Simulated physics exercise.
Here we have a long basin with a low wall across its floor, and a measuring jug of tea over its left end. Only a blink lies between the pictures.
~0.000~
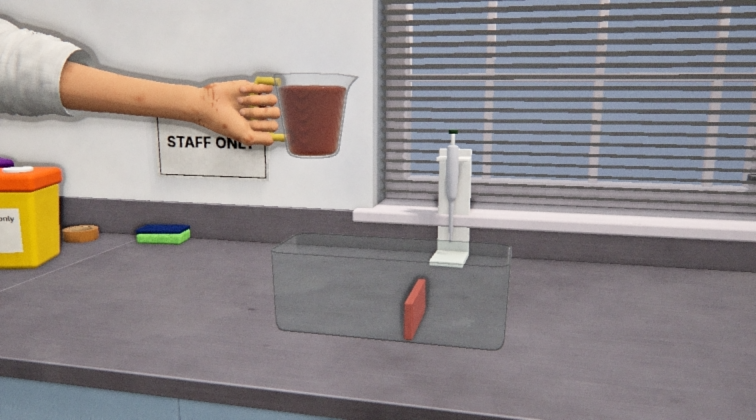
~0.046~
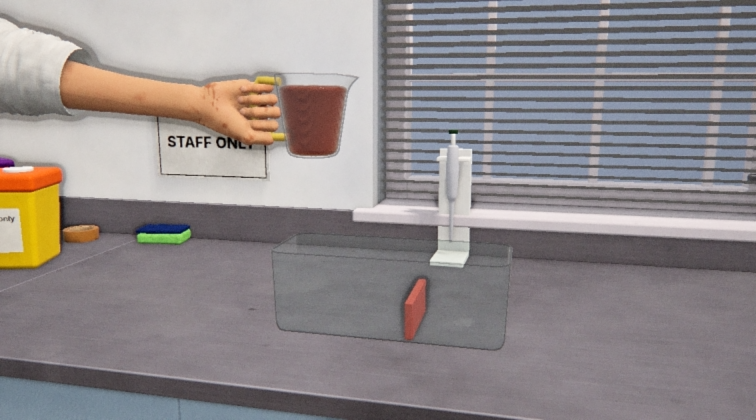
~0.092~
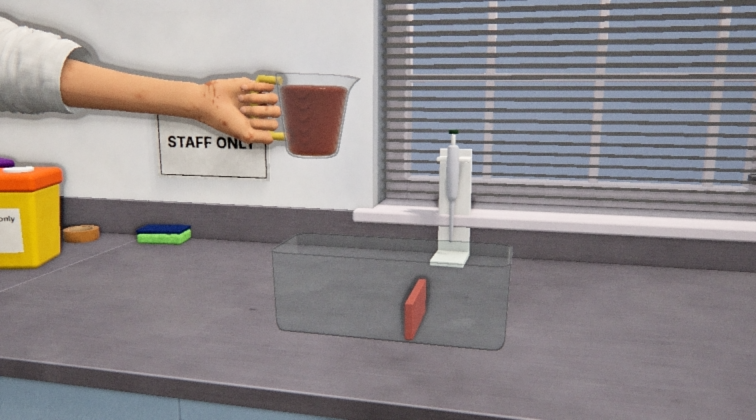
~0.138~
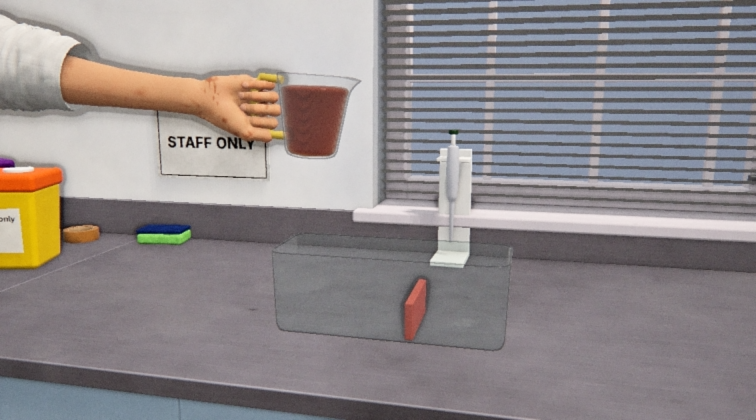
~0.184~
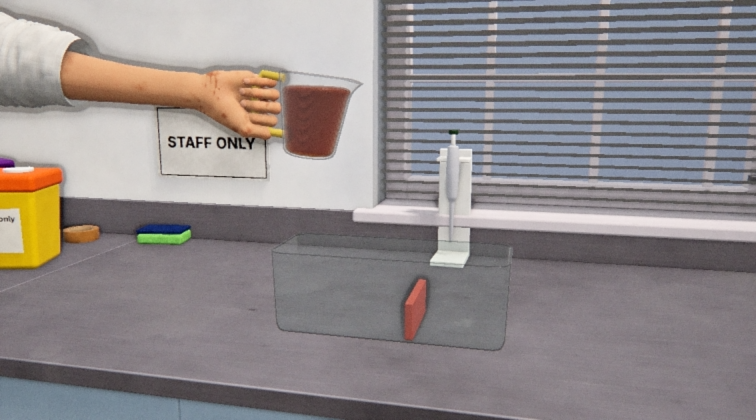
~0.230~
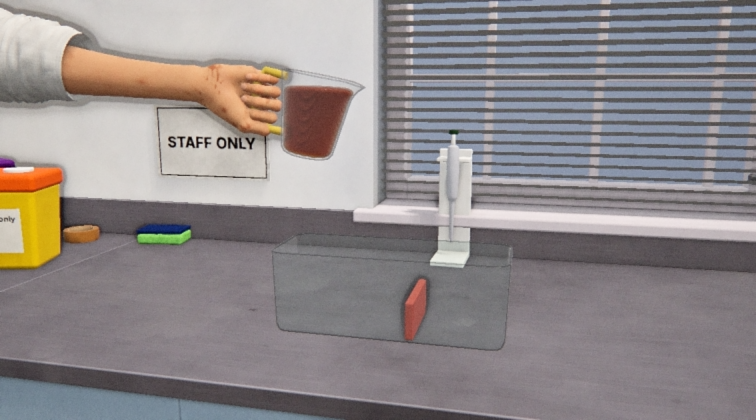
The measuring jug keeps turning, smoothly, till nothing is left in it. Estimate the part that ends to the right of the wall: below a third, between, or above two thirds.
It comes to from a third to two thirds.
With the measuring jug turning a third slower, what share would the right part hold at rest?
Roughly 50 in a hundred.
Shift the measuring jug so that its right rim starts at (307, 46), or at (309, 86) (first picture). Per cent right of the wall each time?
Near 5 % and 5 %.
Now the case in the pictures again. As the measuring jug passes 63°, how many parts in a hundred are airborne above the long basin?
Some 20 per cent.
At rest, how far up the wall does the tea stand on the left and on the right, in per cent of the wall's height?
The left part 20 per cent, the right part 30.
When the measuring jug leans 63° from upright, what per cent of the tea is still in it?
Close to 75 per cent.
A moment on, the measuring jug is tipped part way and 77 per cent is still to pour, 1 is left of the wall and 1 right of it.
Next, the measuring jug is tipped on its side and 27 per cent is still to pour, 13 is left of the wall and 33 right of it.
Then the measuring jug is tipped on its side and 2 per cent is still to pour, 48 is left of the wall and 44 right of it.
Later the measuring jug is tipped on its side and 0 per cent is still to pour, 54 is left of the wall and 44 right of it.
At rest 54 per cent lies left of the wall, 44 right of it and 2 outside.
